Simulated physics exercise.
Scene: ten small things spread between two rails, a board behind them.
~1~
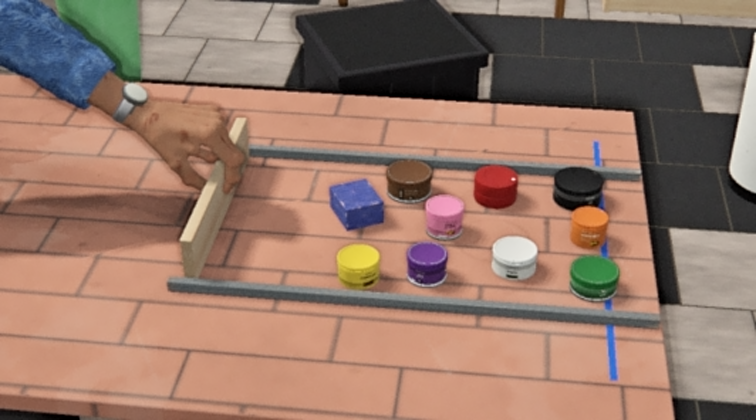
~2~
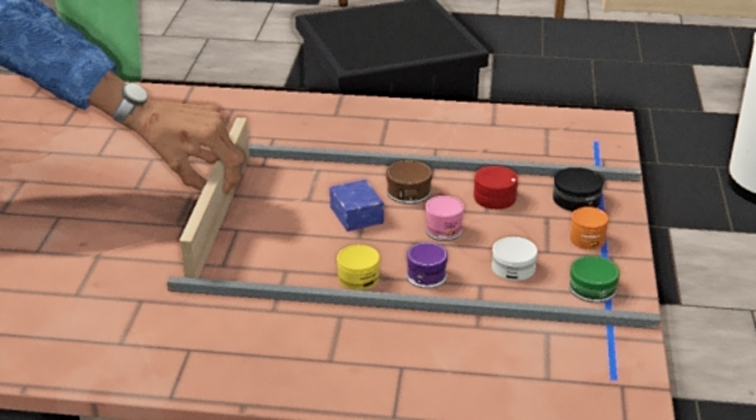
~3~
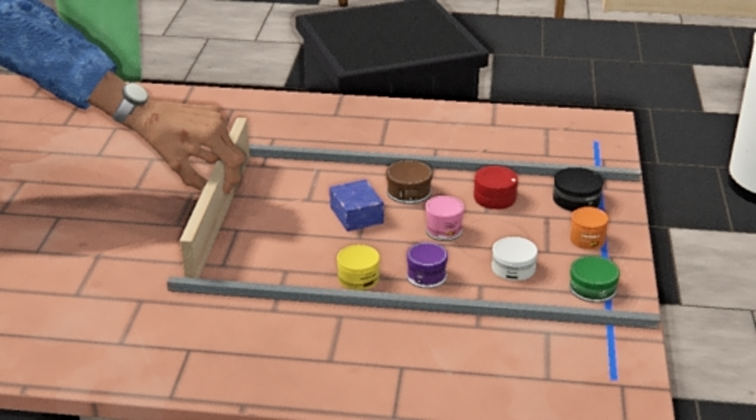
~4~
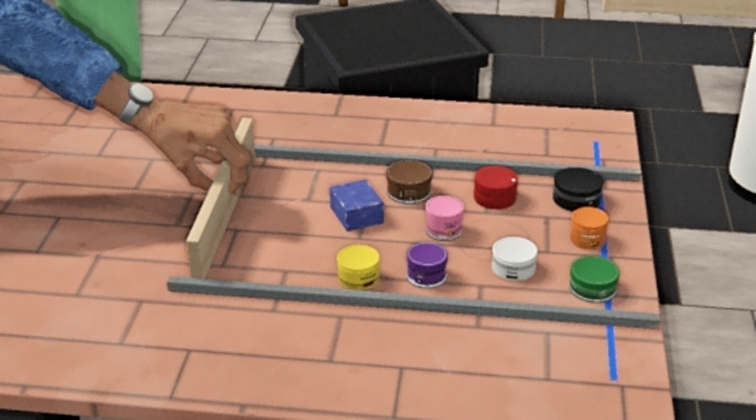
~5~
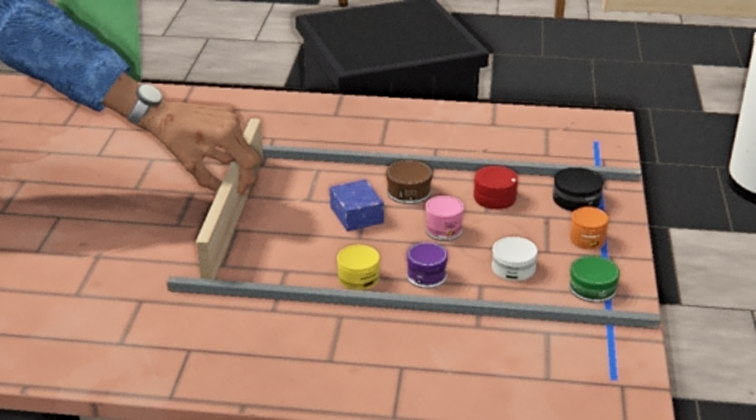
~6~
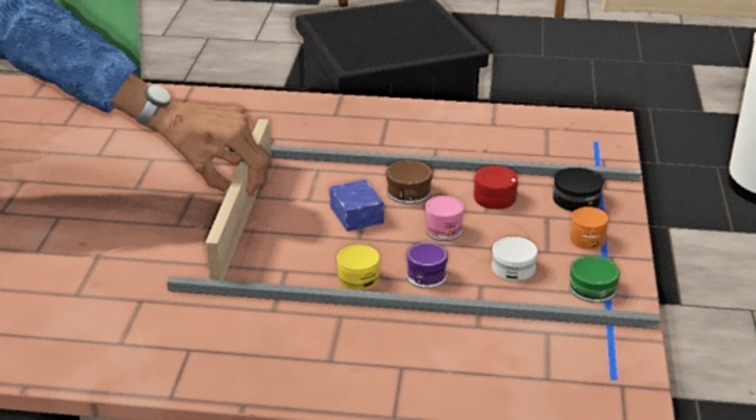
At the start, a hand holds a wooden board upright behind a blue block and nine colourful lidded pots spread between two grey rails on a brick-patterned tabletop. The board stays still at first, then the hand slides it slightly to the right, while the block and pots remain in place.
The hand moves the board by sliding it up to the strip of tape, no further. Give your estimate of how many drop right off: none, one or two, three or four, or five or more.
Well, what drops off the end works out to five or more of them.
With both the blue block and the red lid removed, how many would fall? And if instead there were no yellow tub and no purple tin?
3 in the first try, 4 in the second.
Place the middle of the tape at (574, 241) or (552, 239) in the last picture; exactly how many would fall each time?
The first try gives 2 and the second gives 1.
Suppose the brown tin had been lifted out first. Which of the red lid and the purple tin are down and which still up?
So the red lid is still there and the purple tin is still there.
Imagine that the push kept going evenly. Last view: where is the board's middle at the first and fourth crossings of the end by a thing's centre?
Its middle is near (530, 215) and then near (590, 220).
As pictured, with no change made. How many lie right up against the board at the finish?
Contact count: 4.
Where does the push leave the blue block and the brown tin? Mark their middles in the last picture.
The blue block ends at (625, 228) and the brown tin at (625, 198).
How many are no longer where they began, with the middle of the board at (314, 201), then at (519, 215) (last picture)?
At the first point the count is 0, at the second it's 9.
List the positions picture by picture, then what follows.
The first picture shows green pot (594, 279); orange tub (589, 228); black tub (578, 189); board (218, 195); tape (604, 243).
The second picture shows orange tub (589, 228); pink tin (444, 219).
The third picture shows black tub (578, 190); board (218, 195).
The fourth picture shows green pot (594, 279); blue block (357, 205).
The fifth picture shows orange tub (589, 228); purple tin (427, 265).
The sixth picture shows green pot (594, 279); orange tub (589, 228); black tub (578, 190); board (242, 196); tape (604, 243).
Early on, none off yet; green pot at rest near (594, 279); orange tub at rest near (589, 228); black tub at rest near (578, 190).
Finally, the number that fall off is five or more; lost, pink tin, red lid, white tub, black tub, orange tub and green pot.
